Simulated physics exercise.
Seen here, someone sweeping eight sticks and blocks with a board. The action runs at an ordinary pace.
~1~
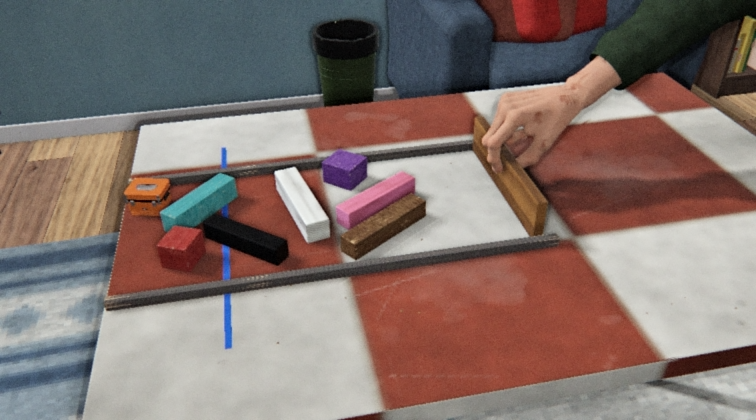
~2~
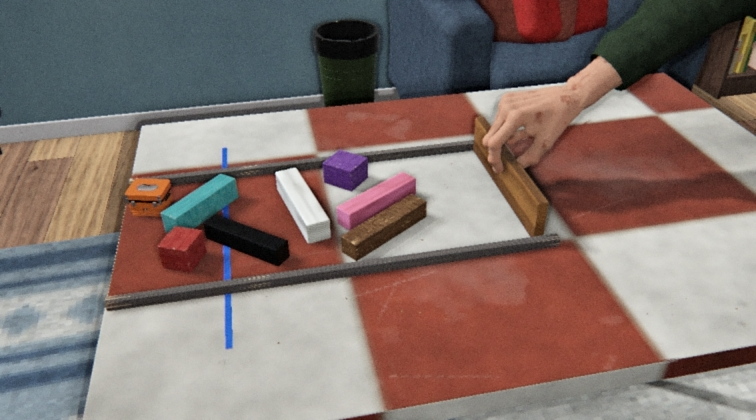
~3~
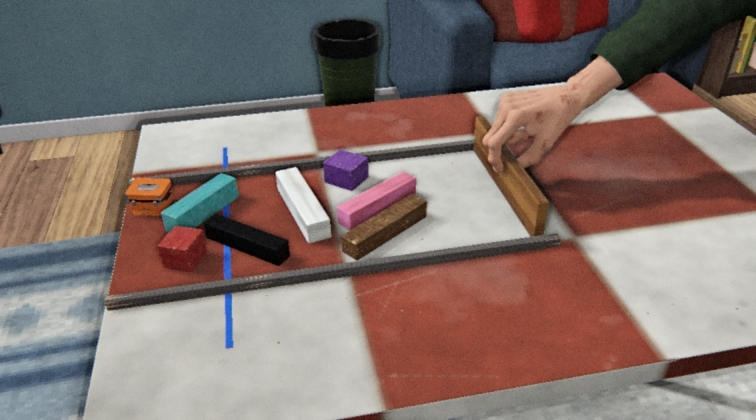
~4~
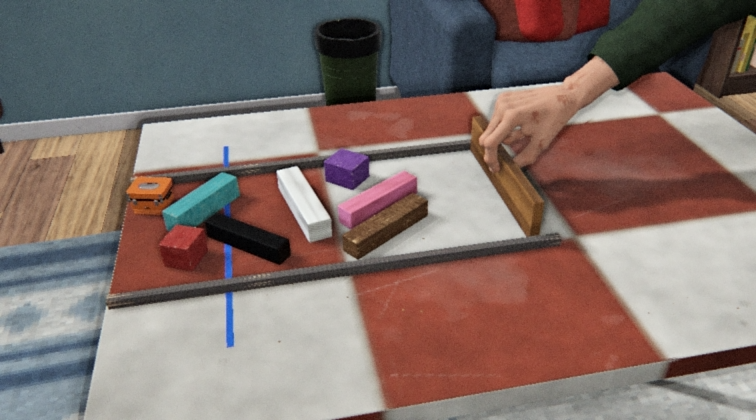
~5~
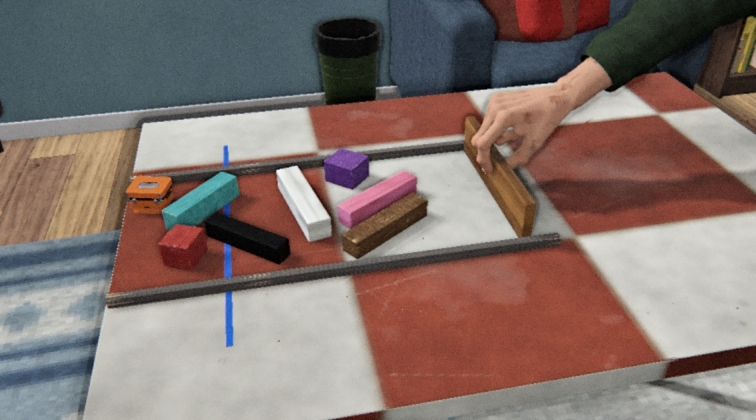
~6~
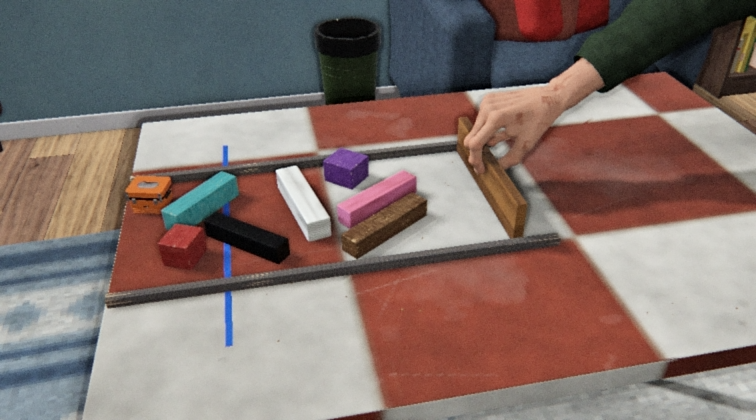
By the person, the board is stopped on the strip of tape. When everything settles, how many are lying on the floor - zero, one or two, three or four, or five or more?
When it settles, none are on the floor.
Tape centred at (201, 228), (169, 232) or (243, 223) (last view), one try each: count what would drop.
Those tries give 1, 5 and 0.
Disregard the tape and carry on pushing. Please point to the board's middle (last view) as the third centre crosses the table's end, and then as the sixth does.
I'd put the first at about (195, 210) and the next at about (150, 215).
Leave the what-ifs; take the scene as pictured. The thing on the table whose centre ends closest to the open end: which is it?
Answer: The orange case.
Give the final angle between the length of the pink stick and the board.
About 5 degrees.
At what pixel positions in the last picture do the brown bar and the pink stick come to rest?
The one named first is at (215, 245), the next at (194, 217).
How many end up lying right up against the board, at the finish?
The count in contact is 2.
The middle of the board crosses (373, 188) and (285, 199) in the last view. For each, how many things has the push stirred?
The count reaches 4 first and 7 second.
A little later, none off yet; orange case at rest near (151, 195); red block at rest near (183, 246); turquoise bar at rest near (202, 202).
Next, none off yet; orange case at rest near (151, 195); red block shifted a little near (168, 256); turquoise bar shifted a little near (184, 202).
When it is over, the number that fall off is zero.
